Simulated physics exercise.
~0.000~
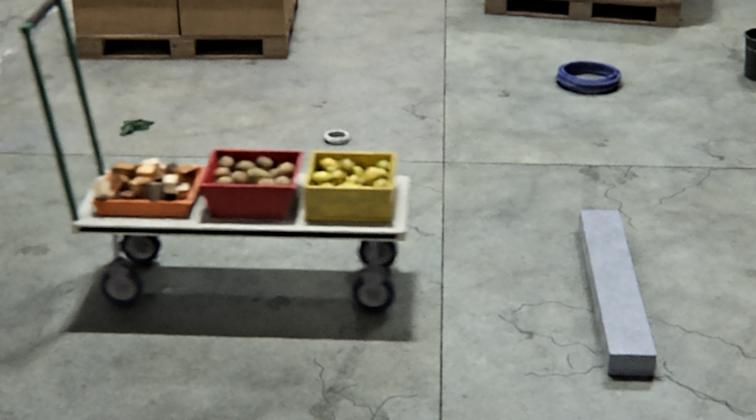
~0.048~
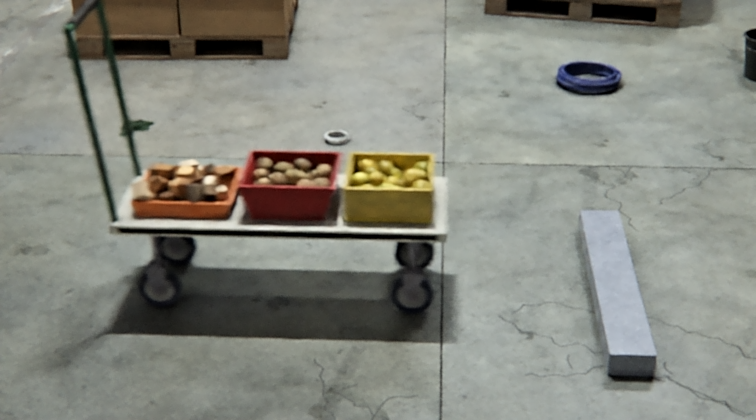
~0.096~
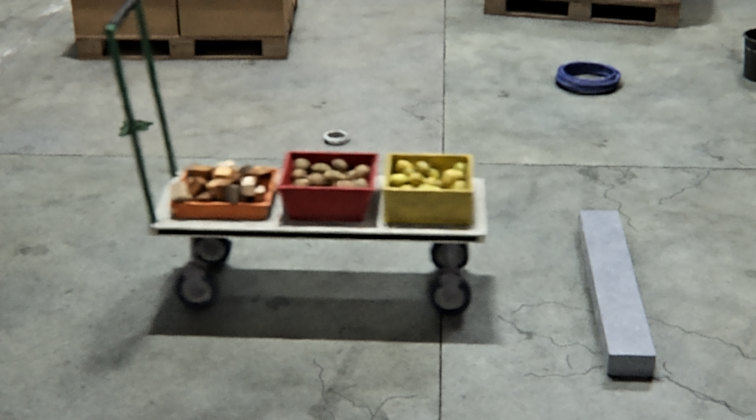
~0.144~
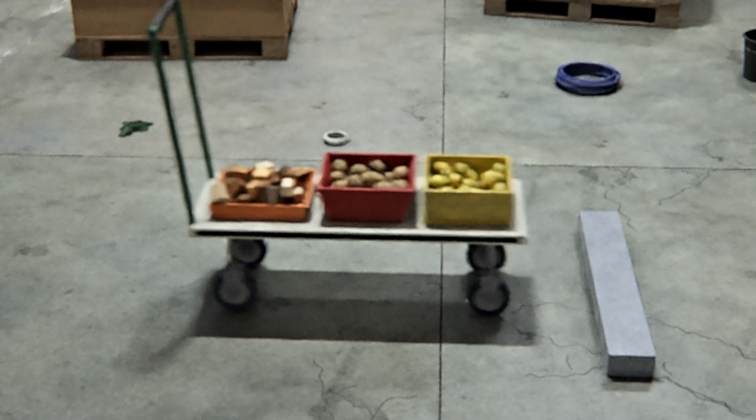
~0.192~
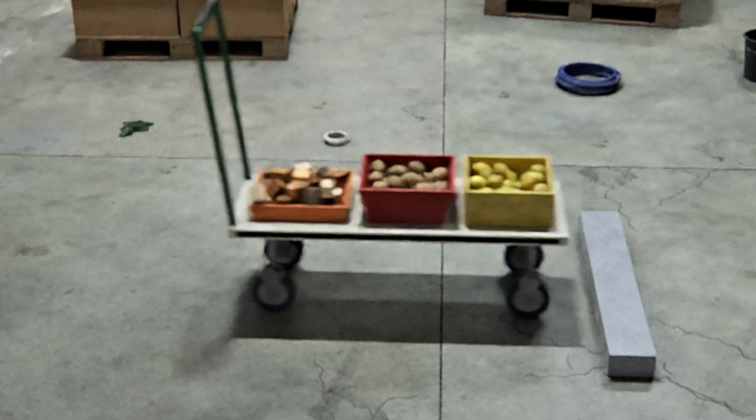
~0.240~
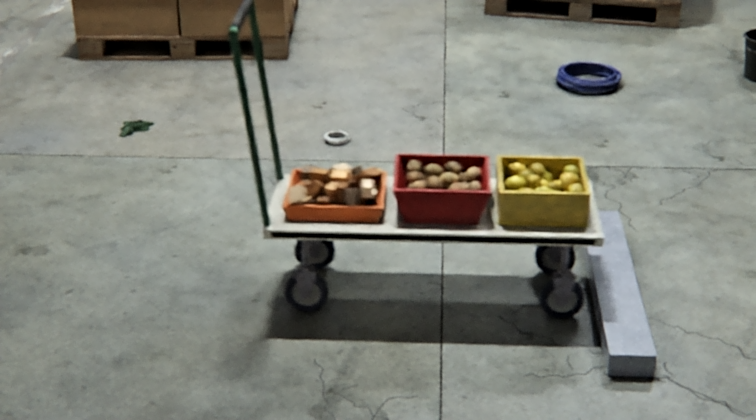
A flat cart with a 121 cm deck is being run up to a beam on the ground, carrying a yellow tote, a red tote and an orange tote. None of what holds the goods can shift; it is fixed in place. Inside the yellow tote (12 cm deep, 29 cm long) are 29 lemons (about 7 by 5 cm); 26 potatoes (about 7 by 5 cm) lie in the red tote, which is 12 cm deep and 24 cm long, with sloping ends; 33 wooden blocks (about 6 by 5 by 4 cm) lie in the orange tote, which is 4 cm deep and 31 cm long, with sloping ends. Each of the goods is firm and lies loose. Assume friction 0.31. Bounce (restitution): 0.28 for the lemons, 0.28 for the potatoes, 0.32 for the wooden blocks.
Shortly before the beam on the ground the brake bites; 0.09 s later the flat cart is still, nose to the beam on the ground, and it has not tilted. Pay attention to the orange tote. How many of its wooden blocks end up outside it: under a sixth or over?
The lost share is larger than a sixth.
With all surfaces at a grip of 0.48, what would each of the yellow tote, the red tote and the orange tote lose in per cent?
Yellow tote 0%, red tote 0%, orange tote 30%.
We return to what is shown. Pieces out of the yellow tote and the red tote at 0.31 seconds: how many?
Out by then, roughly: Yellow tote 0, red tote 0.
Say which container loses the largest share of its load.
Answer: The orange tote.
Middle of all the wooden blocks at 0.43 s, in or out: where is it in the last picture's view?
Their middle is at about (370, 185).
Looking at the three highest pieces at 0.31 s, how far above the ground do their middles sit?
Around 54 centimetres.
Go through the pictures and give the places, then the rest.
In the first frame (we follow the rim corner now nearest the camera), orange tote at (187, 202); red tote at (292, 186); 75 cm still to roll; nothing out yet.
Orange tote at (226, 203); red tote at (332, 188); 61 cm still to roll, in the second frame.
Orange tote at (265, 204); red tote at (371, 189); 46 cm still to roll, in the third frame.
Orange tote at (305, 206); red tote at (412, 190); 32 cm still to roll, in the fourth frame.
Orange tote at (345, 207); red tote at (453, 191); 17 cm still to roll, in the fifth frame.
Orange tote at (380, 207); red tote at (488, 192); stopping; nothing out yet, in the sixth frame.
After 0.31 s, 0 of 29 out of the yellow tote, 0 of 26 out of the red tote and 2 of 33 out of the orange tote.
After 0.43 s, 1 of 29 out of the yellow tote, 1 of 26 out of the red tote and 7 of 33 out of the orange tote.
After 0.66 s, 2 of 29 out of the yellow tote, 3 of 26 out of the red tote and 10 of 33 out of the orange tote.
When it is over (at 1.16 s), 2 of 29 out of the yellow tote, 3 of 26 out of the red tote and 10 of 33 out of the orange tote. Asked share, 10 of 33, 30 per cent.
